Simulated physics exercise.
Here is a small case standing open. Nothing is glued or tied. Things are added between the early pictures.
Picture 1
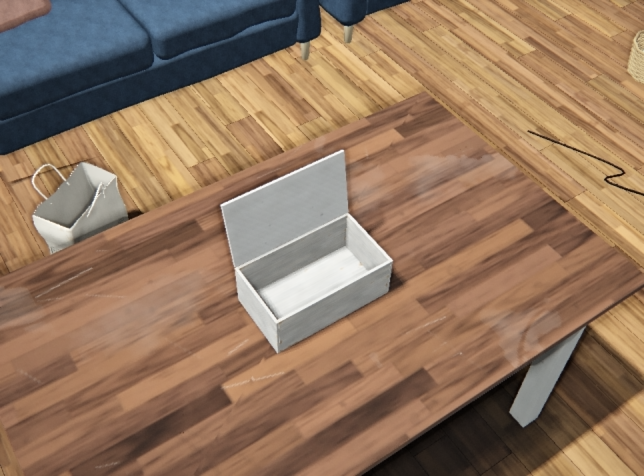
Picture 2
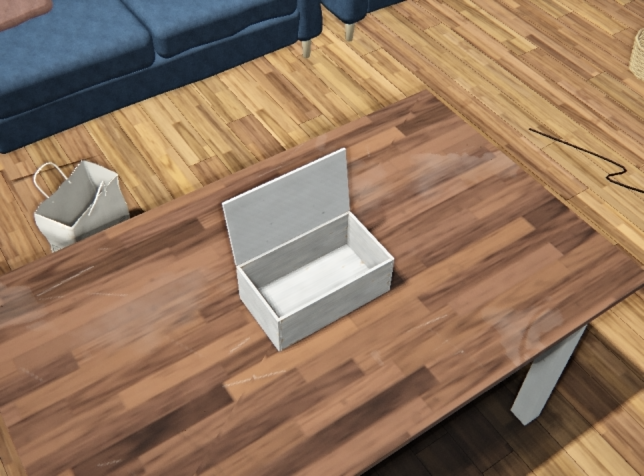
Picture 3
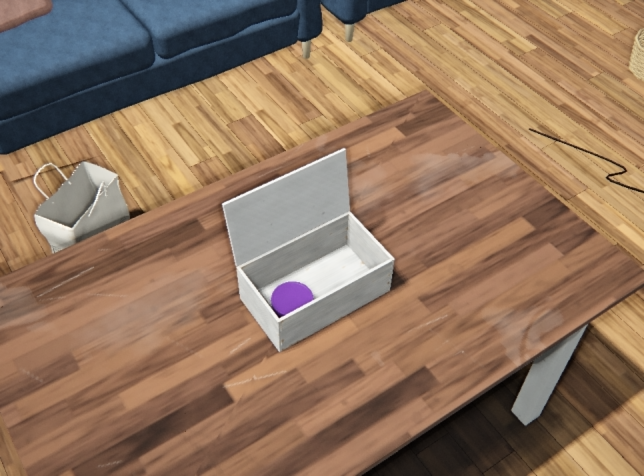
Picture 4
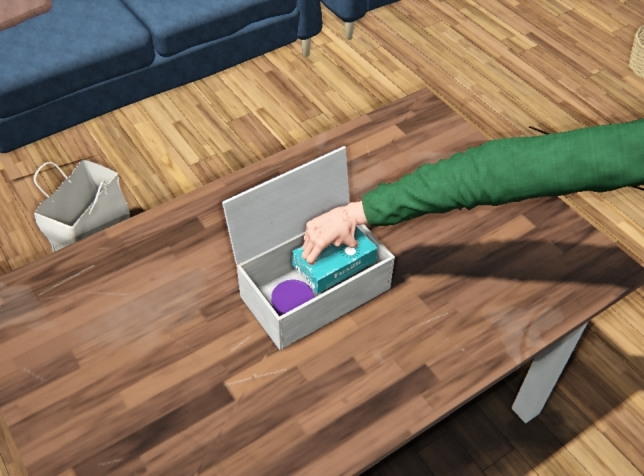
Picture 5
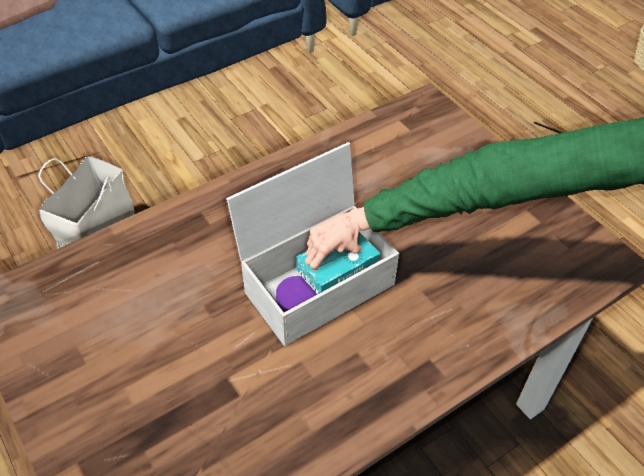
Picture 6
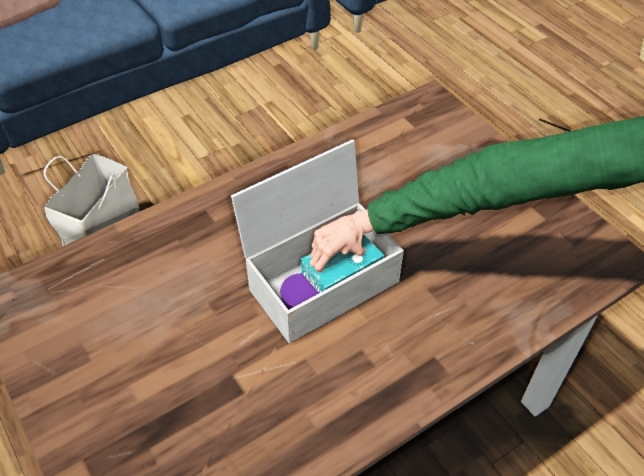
Purple tub appearing in an open white case on a wooden table, then a green-sleeved hand lowering a turquoise packet beside it.
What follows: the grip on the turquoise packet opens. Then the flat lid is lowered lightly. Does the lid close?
Here the lid closes.
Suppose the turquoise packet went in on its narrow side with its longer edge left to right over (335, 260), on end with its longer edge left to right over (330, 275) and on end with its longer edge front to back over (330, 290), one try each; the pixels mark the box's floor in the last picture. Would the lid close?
First, it shuts flat; second, it stays ajar; third, it shuts flat.
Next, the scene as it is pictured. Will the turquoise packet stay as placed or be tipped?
It tips.
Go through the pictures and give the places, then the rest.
The last thing is not in view yet, in the first frame.
The last thing is not in view yet, in the second frame.
The last thing is not in view yet; purple tub (292, 305), in the third frame.
Coming down; turquoise packet (335, 256); purple tub (293, 303), in the fourth frame.
Coming down; turquoise packet (338, 262); purple tub (297, 299), in the fifth frame.
In place under the hand; turquoise packet (342, 264), in the sixth frame.
Then, 1.20 s past the last view, lid starting down; turquoise packet rocked 22° from its first pose near (343, 268).
Then, 1.70 s past the last view, lid 46° above the rim; turquoise packet rocked 22° from its first pose near (343, 268).
Then, 2.00 s past the last view, lid 7° above the rim; turquoise packet rocked 22° from its first pose near (343, 268).
Finally, lid shut; left askew, turquoise packet; purple tub still in place. Final places as the last picture's camera would see them, turquoise packet near (343, 268).
